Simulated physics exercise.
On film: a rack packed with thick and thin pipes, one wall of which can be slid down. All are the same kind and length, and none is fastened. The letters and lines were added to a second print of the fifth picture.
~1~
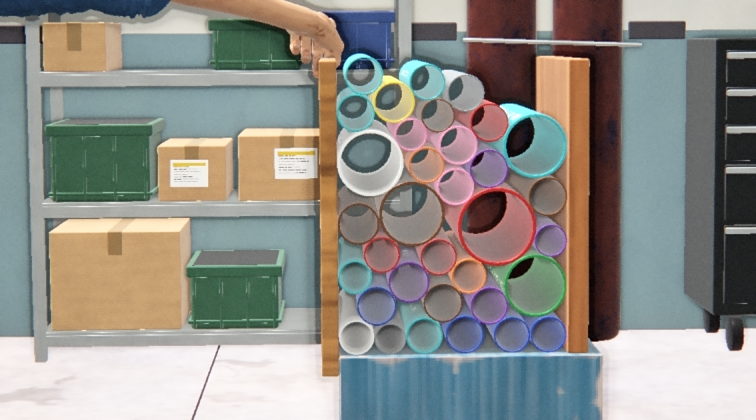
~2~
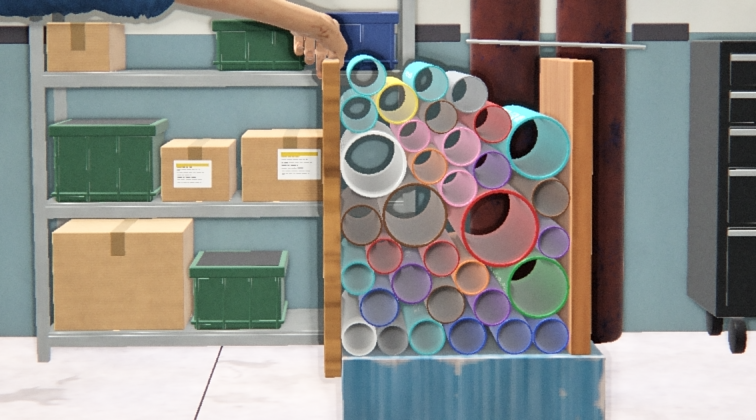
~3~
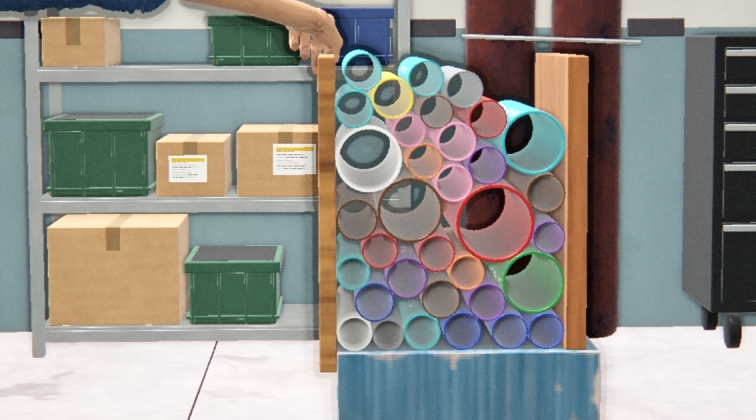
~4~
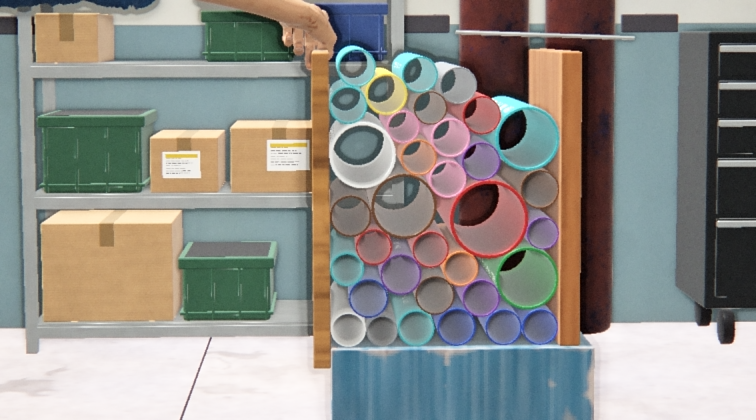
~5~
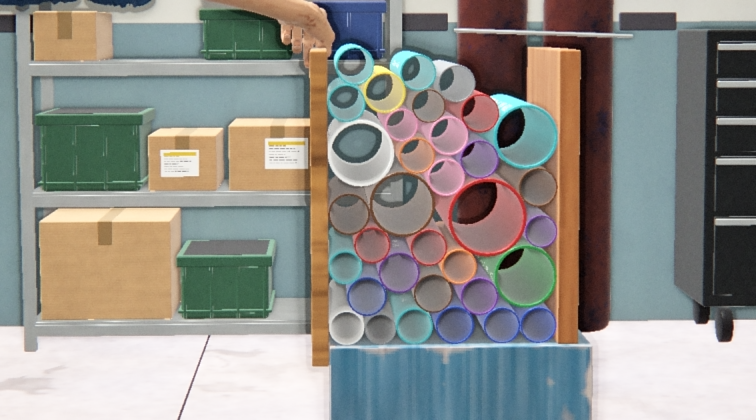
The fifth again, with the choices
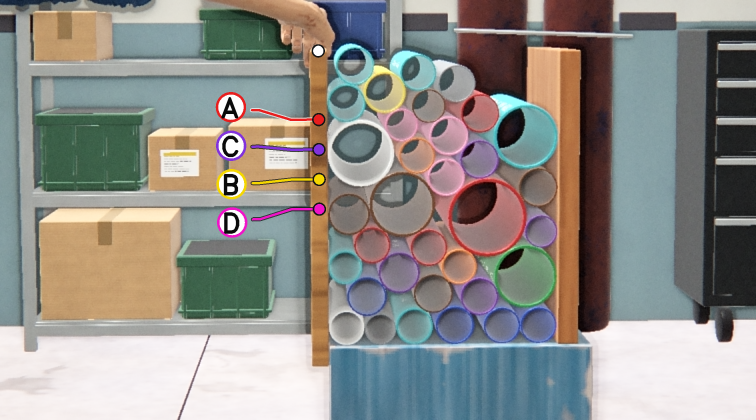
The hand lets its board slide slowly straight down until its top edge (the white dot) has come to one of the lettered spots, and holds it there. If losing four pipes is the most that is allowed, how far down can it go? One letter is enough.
The last mark within the limit is B.
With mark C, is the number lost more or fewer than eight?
Fewer than eight.
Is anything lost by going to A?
At A: No.
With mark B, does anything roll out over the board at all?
Yes, at B.
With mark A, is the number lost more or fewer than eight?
Fewer than eight.
On the marked copy, A at (319, 120); B at (319, 179); C at (319, 149); D at (319, 209); the white dot at (318, 51).
With B. Early on, top of the board (327, 122).
Further on, top of the board (328, 179).
At the end, top of the board (328, 179), four out over the board.
As for the rest, A none out over the board; C two out over the board; D more than four out over the board.
